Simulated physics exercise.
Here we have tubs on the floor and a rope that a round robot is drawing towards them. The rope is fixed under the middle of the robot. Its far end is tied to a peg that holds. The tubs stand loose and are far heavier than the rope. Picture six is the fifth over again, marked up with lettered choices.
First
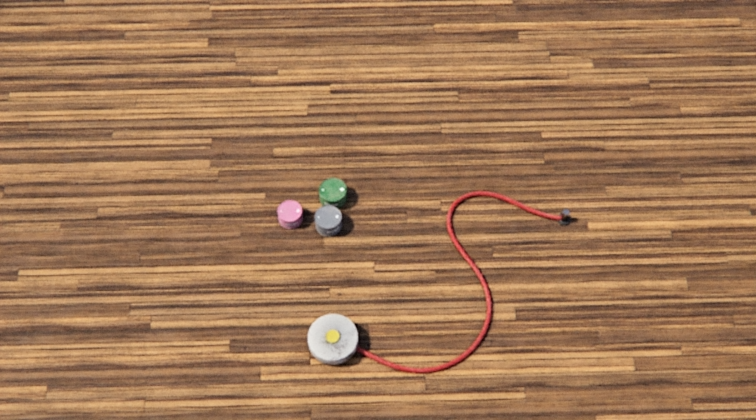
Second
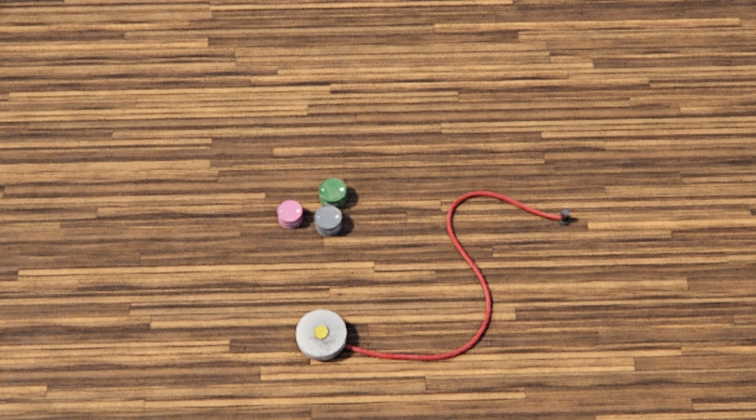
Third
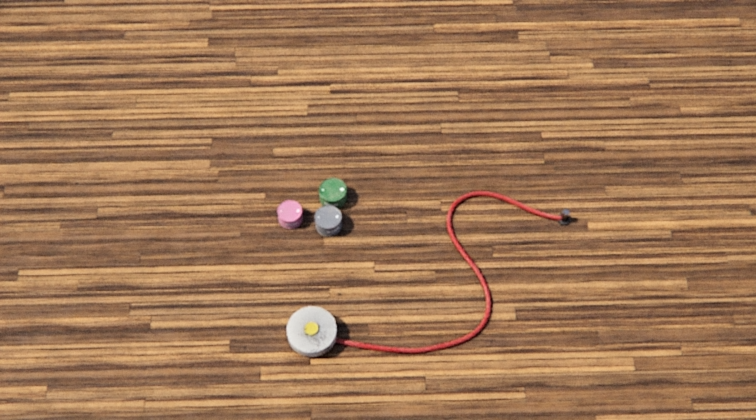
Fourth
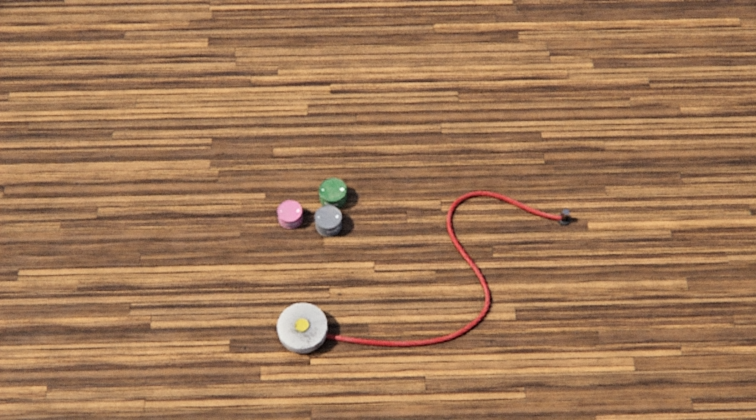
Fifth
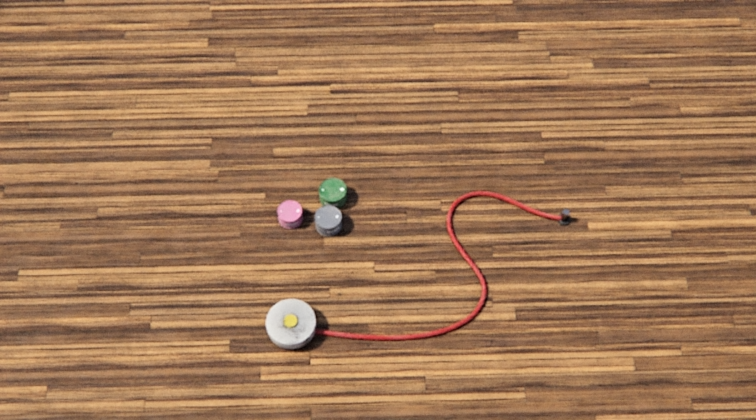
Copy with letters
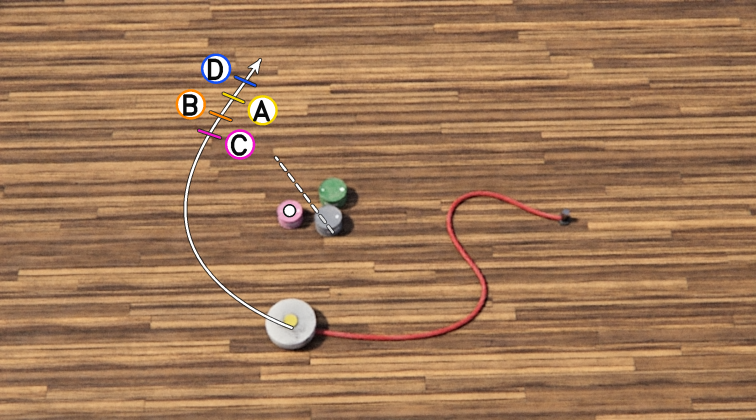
On a wooden floor, a round white robot sliding slowly left, drawing a curving red rope below three small still tubs.
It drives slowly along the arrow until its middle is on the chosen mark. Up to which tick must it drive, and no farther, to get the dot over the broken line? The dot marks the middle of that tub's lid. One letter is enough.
At A, and not before.
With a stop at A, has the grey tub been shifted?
Yes.
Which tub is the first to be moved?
Pink.
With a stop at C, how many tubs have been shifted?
By then, none.
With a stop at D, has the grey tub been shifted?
By then, yes.
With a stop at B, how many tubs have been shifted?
By then, one.
On the marked copy, A at (233, 98); B at (221, 116); C at (209, 134); D at (245, 81); the dashed line at (304, 194); the route from (292, 328) via (186, 200) to (260, 60); the white dot at (290, 211).
Taking A. A third of the way, robot (202, 261); pink tub (290, 215).
Two thirds of the way, robot (191, 165); pink tub (290, 215).
When it is over, robot (232, 93); grey tub (331, 211); green tub (335, 188); pink tub (310, 194); the dot on the pink tub is over the dashed line.
As for the rest, B leaves the dotted tub short, at (298, 205); C leaves the dotted tub short, at (290, 215); D does it too, but is farther than needed.
